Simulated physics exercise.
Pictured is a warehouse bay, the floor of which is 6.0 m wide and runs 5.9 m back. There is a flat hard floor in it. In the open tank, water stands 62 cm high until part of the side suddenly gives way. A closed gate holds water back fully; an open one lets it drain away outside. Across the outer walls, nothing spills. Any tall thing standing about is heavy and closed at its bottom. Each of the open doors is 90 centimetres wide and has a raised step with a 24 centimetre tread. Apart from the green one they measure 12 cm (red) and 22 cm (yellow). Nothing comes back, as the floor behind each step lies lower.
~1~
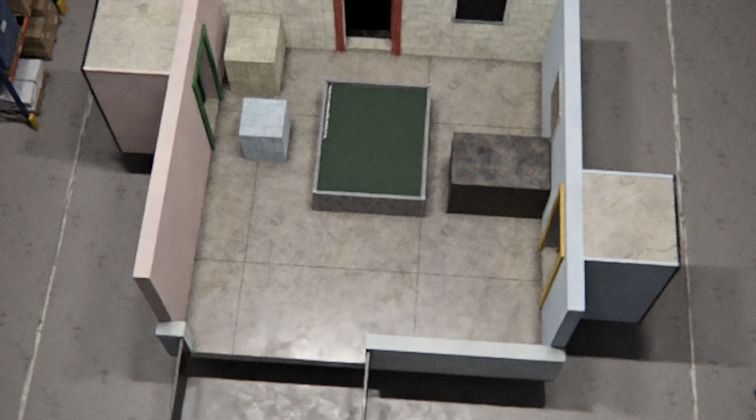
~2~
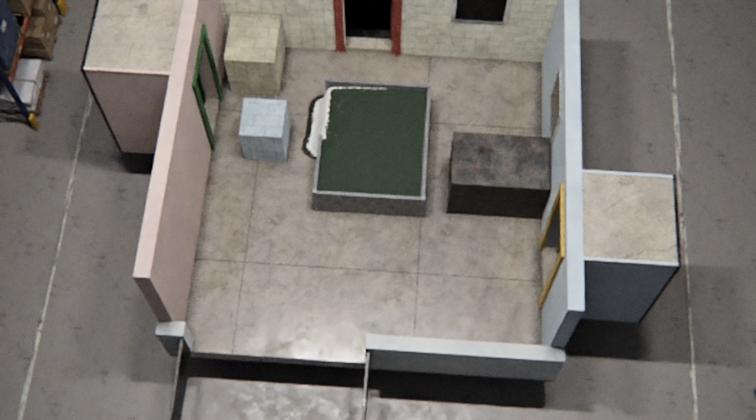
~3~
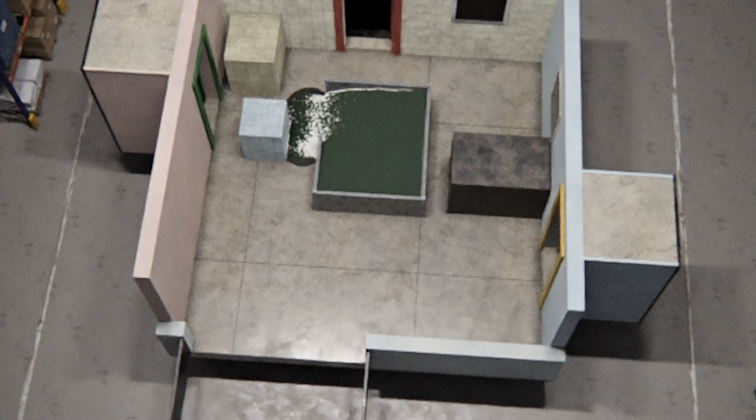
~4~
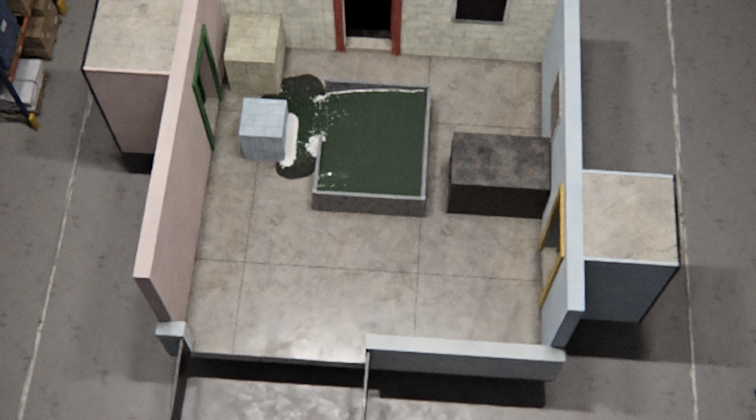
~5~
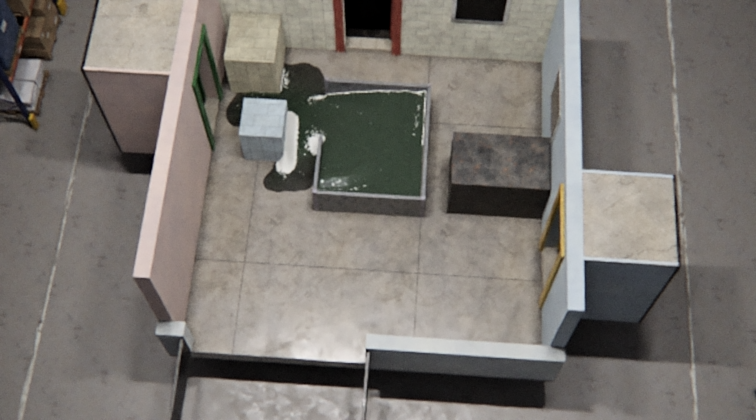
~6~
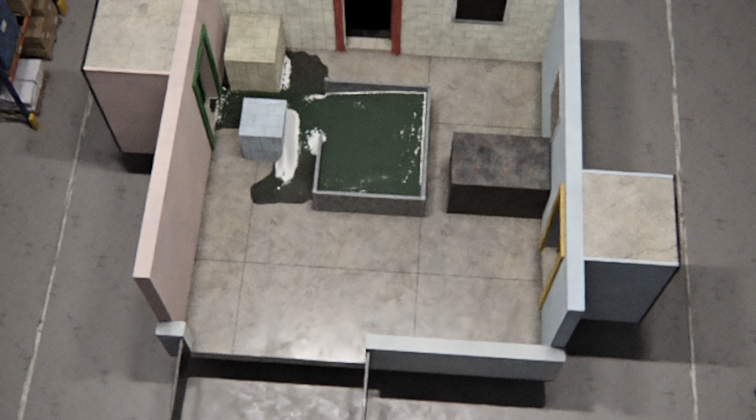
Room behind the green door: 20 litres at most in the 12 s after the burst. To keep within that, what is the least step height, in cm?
Some 32 cm.
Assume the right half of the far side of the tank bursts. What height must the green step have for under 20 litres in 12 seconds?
About 8.5 centimetres.
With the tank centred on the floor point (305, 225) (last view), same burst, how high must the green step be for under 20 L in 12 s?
With that change, some 22 centimetres.
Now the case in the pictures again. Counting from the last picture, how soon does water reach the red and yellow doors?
Red 1.0 s, yellow 11.0 s.
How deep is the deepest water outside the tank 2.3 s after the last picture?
I'd estimate roughly 36 cm.
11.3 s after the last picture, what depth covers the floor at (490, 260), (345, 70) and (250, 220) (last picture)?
Depth: About 1, 4, 3 cm.
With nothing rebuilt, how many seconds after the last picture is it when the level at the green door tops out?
Around 1.0 seconds.
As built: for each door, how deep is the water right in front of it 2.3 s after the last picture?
Depths, in cm - red: 7, green: 22, yellow: 0.
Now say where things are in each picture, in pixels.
The open tank at (373, 140) is whole and still, 62 cm deep; the green door at (208, 93) is dry, in the first picture.
The gap is at (326, 120), the front 0.3 m out at (308, 151); the back of the open tank holds 62 cm, in the second picture.
Water pours out at (326, 122) and has run 0.8 m, to a hidden place; about 12 cm deep outside, 62 cm at the back, in the third picture.
The gap is at (326, 122), the front 1.3 m out at a hidden place; the back of the open tank holds 62 cm, in the fourth picture.
The front is at (231, 115), 1.8 m from the gap at (326, 122); 2.1 m2 of floor is wet, 59 cm left at the back, in the fifth picture.
The gap is at (326, 122), the front 2.1 m out at (214, 108); the back of the open tank holds 53 cm; water is at the green door at (208, 93), in the sixth picture.
Then, 0.7 s after the last picture water covers 20 % of the floor, deepest (46 cm) near (295, 127); 24 cm at the green door, 28 litres in over its 12 cm step.
Then, 2.3 s after the last picture water covers 55 % of the floor, deepest (36 cm) near (227, 57); 22 cm at the green door, 172 litres in over its 12 cm step.
Then, 11.3 s after the last picture water covers 80 % of the floor, deepest (10 cm) near (430, 153); 6 cm at the green door, 238 litres in over its 12 cm step.
At the green door as built, the water peaked near 27 cm, 1.1 s after the last picture.
Run again over the same 12 s with other heights there, 42 litres in over 27 cm, 9 litres over 36 cm. The limit of 20 litres is kept from about 32 cm up.
